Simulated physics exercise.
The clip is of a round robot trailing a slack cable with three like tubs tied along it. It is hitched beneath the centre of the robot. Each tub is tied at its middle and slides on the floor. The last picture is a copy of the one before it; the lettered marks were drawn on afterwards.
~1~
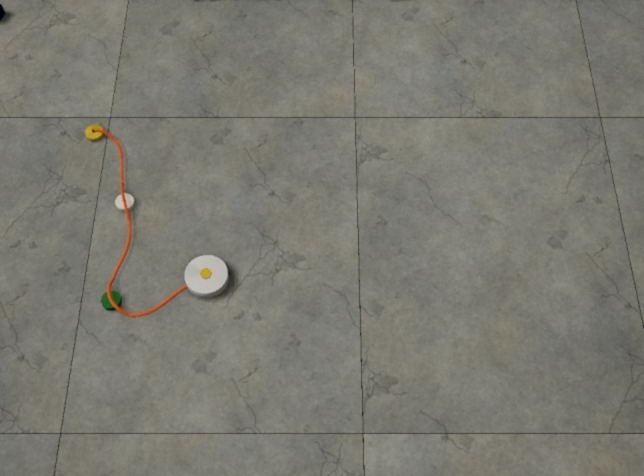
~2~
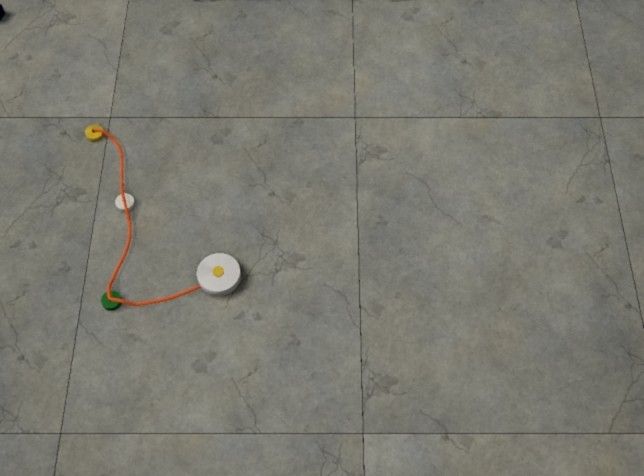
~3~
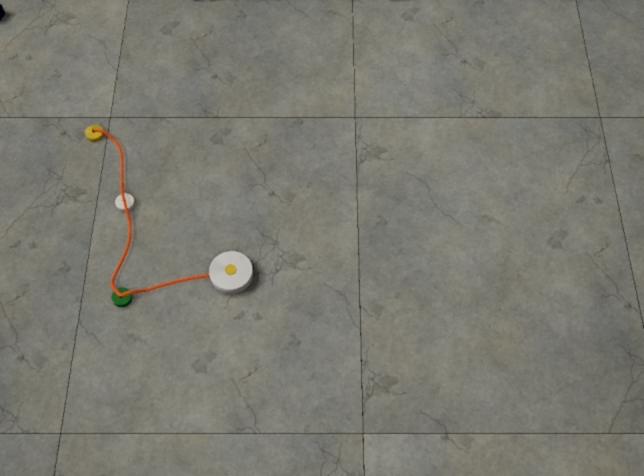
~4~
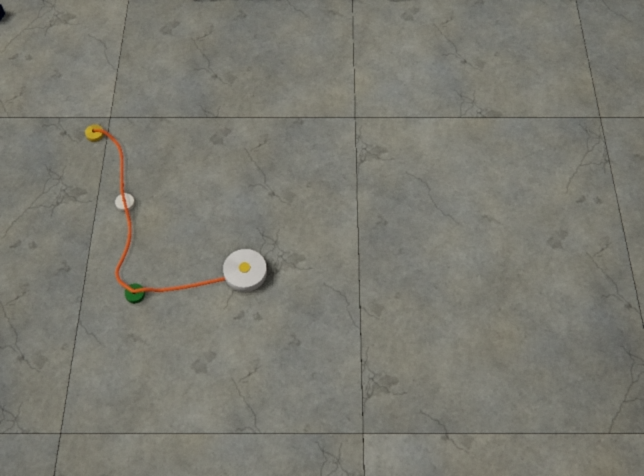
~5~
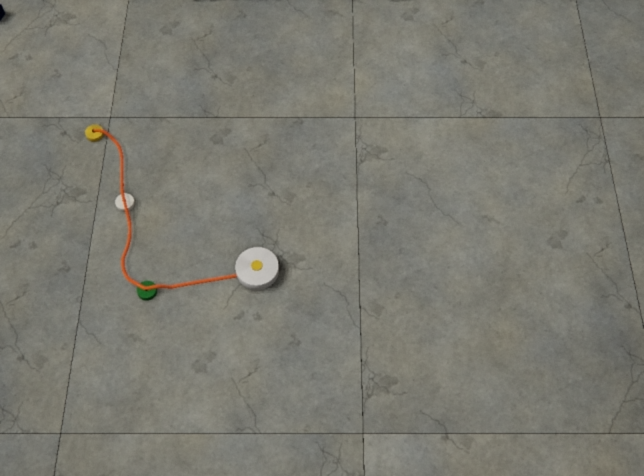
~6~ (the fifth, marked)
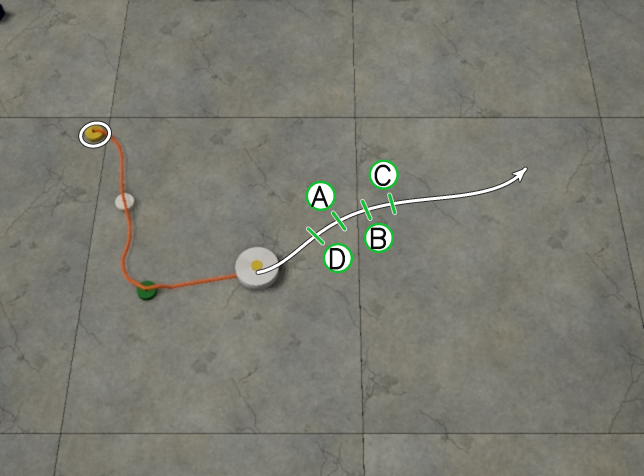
A round white robot sliding slowly right, straightening its slack orange cable and then dragging the green tub while two others stay still.
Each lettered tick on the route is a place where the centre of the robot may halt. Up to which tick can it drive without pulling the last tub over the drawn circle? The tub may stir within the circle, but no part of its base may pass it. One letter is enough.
It can go as far as B.
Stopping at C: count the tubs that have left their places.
Three.
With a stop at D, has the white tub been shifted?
No.
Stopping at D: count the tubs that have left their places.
One.
On the marked copy, A at (339, 221); B at (366, 210); C at (392, 204); D at (316, 236); the ring at (95, 134); the route from (258, 273) via (392, 204) to (526, 169).
Following B. Soon after the start, robot (298, 247); yellow tub (94, 133); white tub (125, 202); green tub (190, 275).
Later, robot (332, 221); yellow tub (94, 133); white tub (126, 203); green tub (226, 242).
In the end, robot (367, 206); yellow tub (96, 134); white tub (152, 199); green tub (261, 217); the ringed tub at the far end is still in its ring.
As for the rest, A is safe but short; C drags the last tub to (102, 141); D is safe but short.
